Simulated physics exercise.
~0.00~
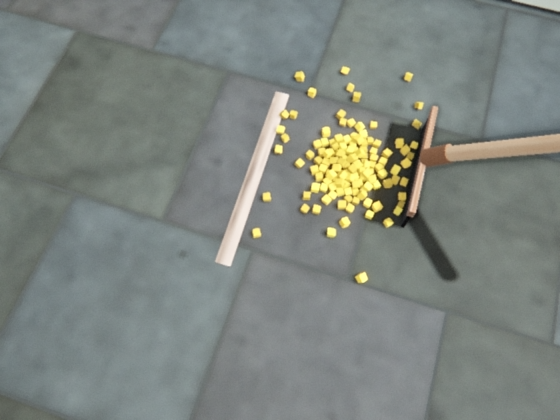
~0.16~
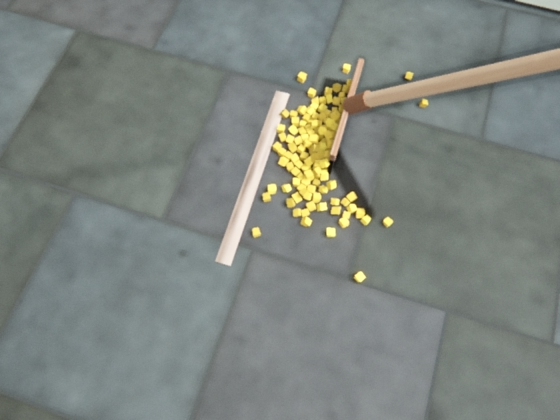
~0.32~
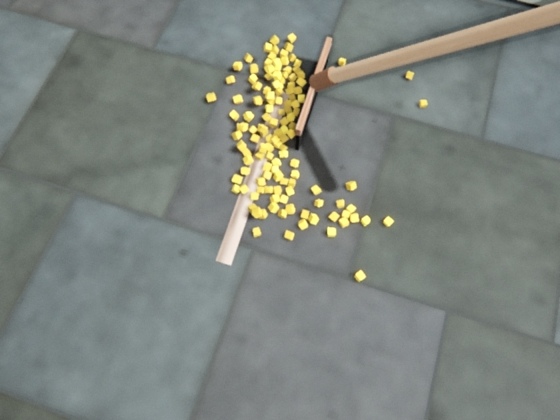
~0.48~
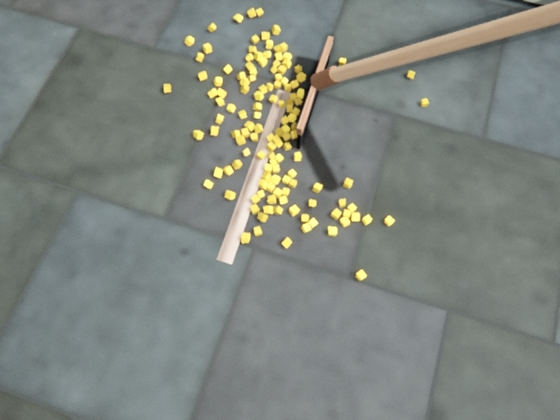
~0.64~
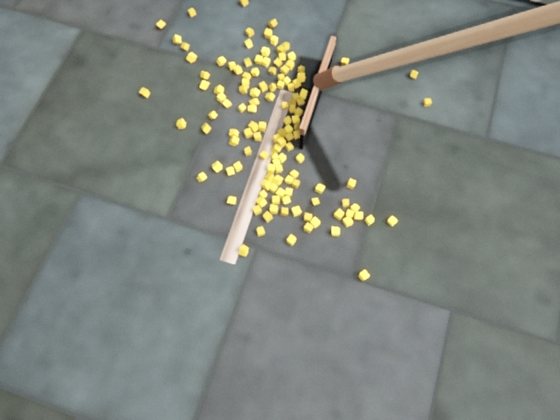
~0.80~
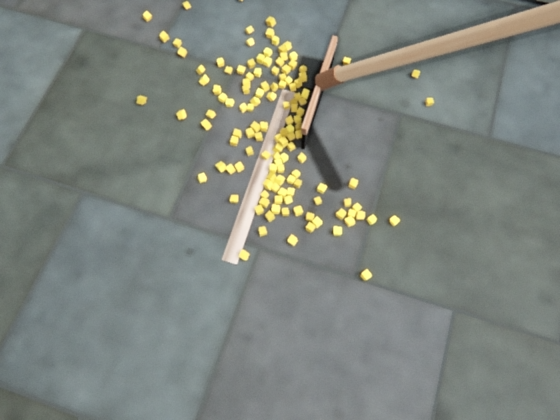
At first, a heap of small yellow cubes lies on grey tiles between a pale, slanted strip on the left and a long-handled squeegee on the right. The squeegee sweeps left and slightly upward, squeezing the heap toward the strip and leaving a few cubes behind. It pushes a little further and halts close to the strip's upper end, while cubes spill over the strip and past its top. The loose ones scatter further left, then settle. In the end, some cubes rest along the strip, but most lie spread elsewhere across the tiles.
